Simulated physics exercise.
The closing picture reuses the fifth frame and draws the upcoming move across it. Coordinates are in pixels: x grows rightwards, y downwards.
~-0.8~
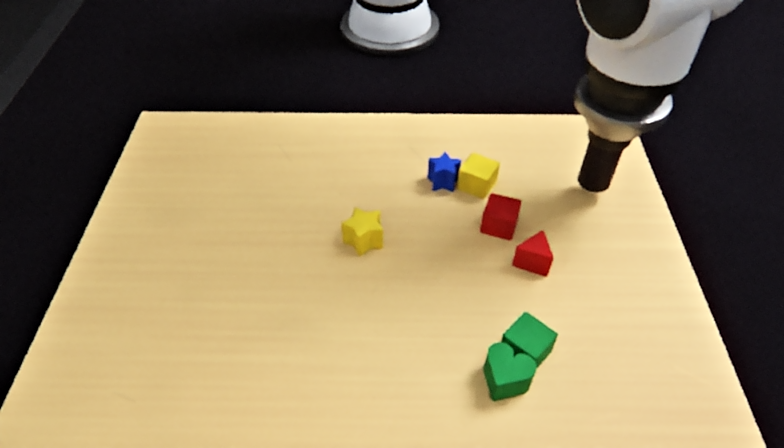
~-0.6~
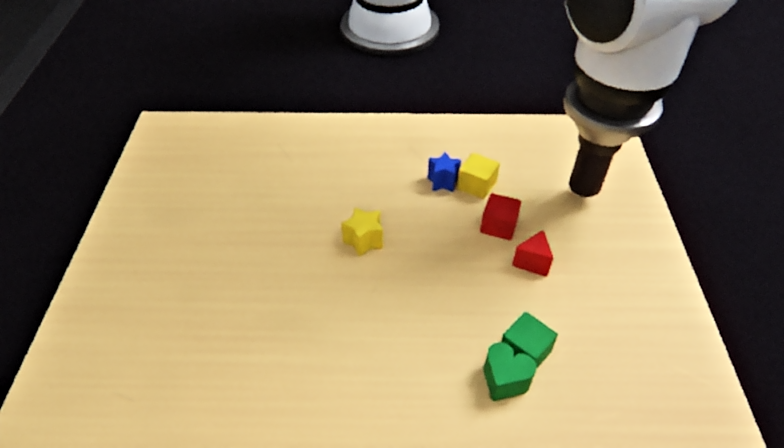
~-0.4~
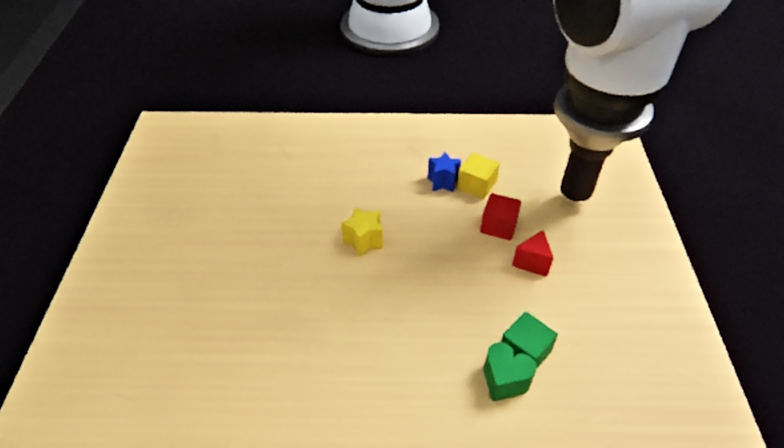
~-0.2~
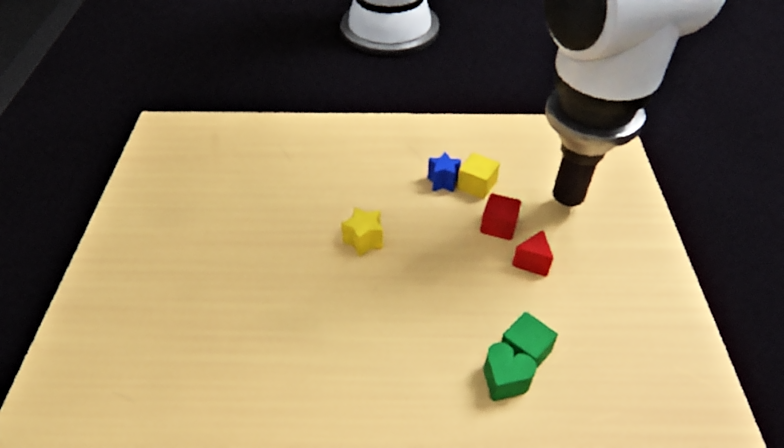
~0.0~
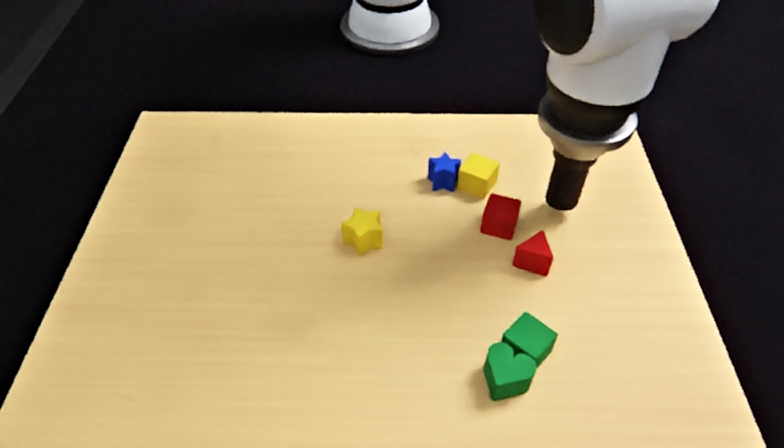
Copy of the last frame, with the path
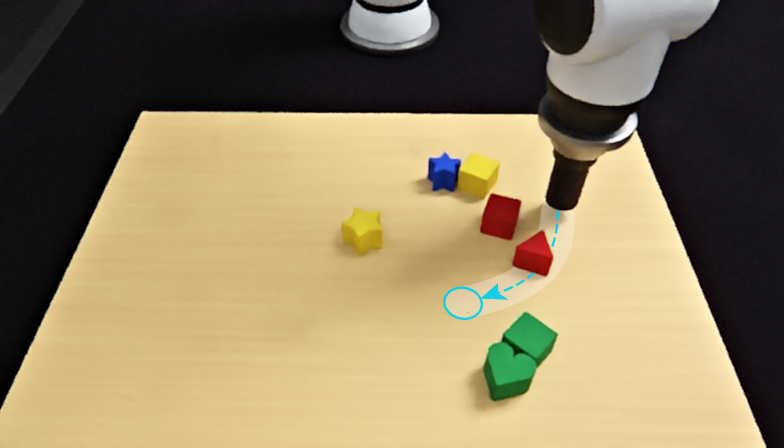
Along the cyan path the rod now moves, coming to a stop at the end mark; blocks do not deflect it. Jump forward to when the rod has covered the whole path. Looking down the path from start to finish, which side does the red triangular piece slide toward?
The right.
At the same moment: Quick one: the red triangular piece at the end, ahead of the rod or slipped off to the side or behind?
I predict the rod still has it in front.
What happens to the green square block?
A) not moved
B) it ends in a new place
A - not moved.
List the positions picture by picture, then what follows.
The first picture shows rod tip (593, 182); block tops, red square block (503, 206); green square block (531, 334); red triangular piece (538, 244).
The second picture shows rod (585, 186); blocks unchanged.
The third picture shows rod (576, 191); blocks unchanged.
The fourth picture shows rod (569, 195); blocks unchanged.
The fifth picture shows rod (561, 200); red square block (503, 206); green square block (531, 334); red triangular piece (538, 244).
Path on the board, from (558, 211) through (550, 251) and (517, 285) to (463, 303).
One third of the way, rod (554, 240); red triangular piece (534, 246), turned 15° anticlockwise.
Two thirds of the way, rod (519, 274); red triangular piece (491, 274).
At the end, rod (465, 292); red square block in place; green square block in place; red triangular piece (436, 293), turned 15° anticlockwise.
